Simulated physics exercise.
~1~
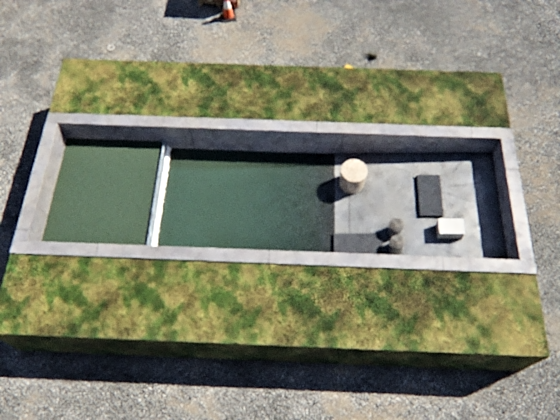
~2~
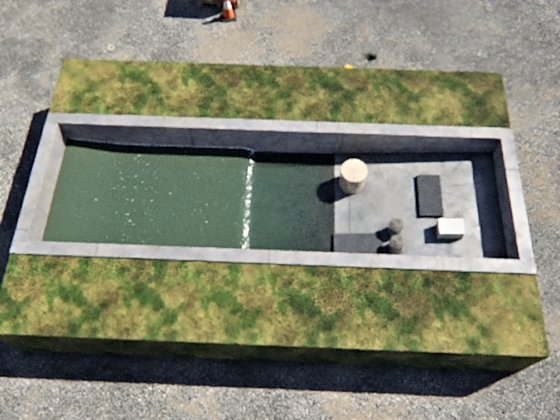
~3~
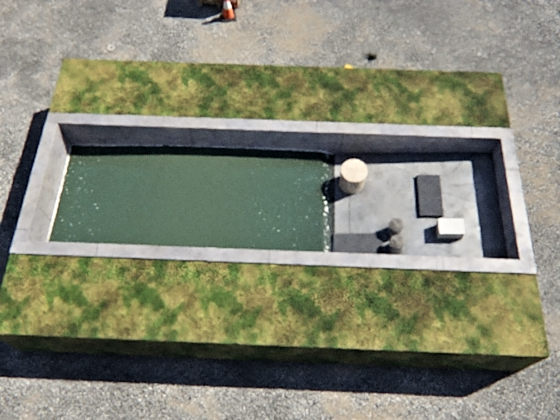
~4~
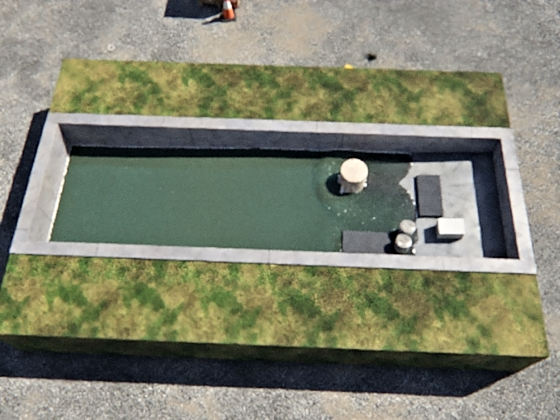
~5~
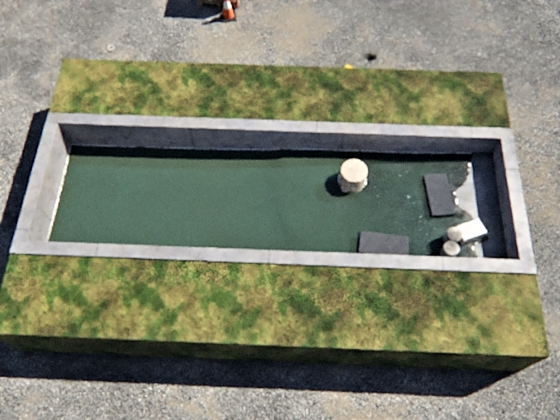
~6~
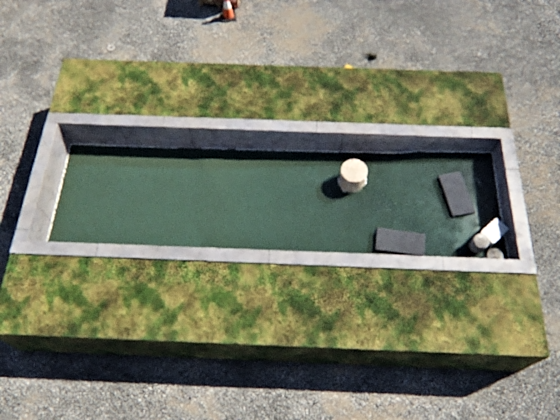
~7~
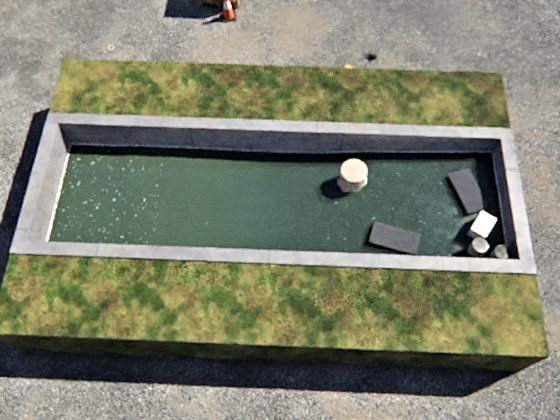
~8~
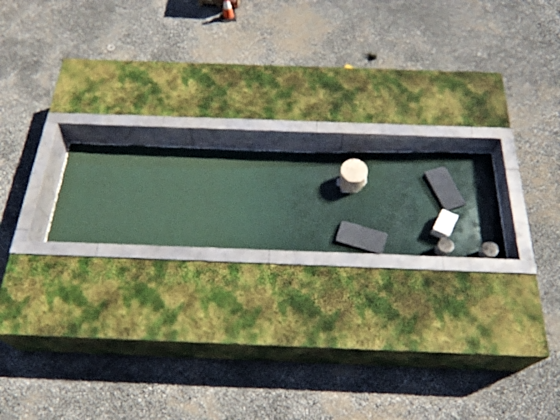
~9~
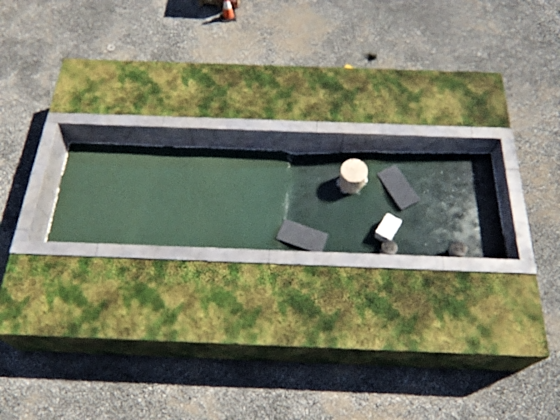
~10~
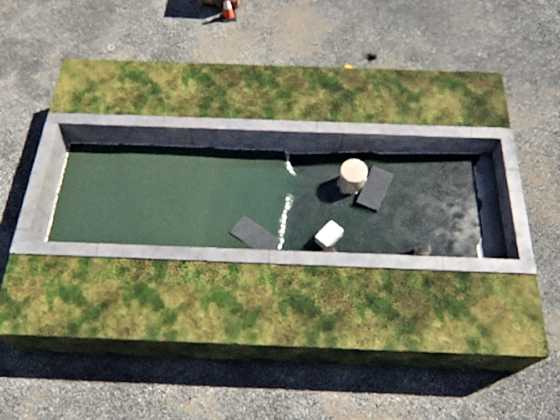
Green water surges right along a concrete channel, sweeps up loose objects, then carries them back left.
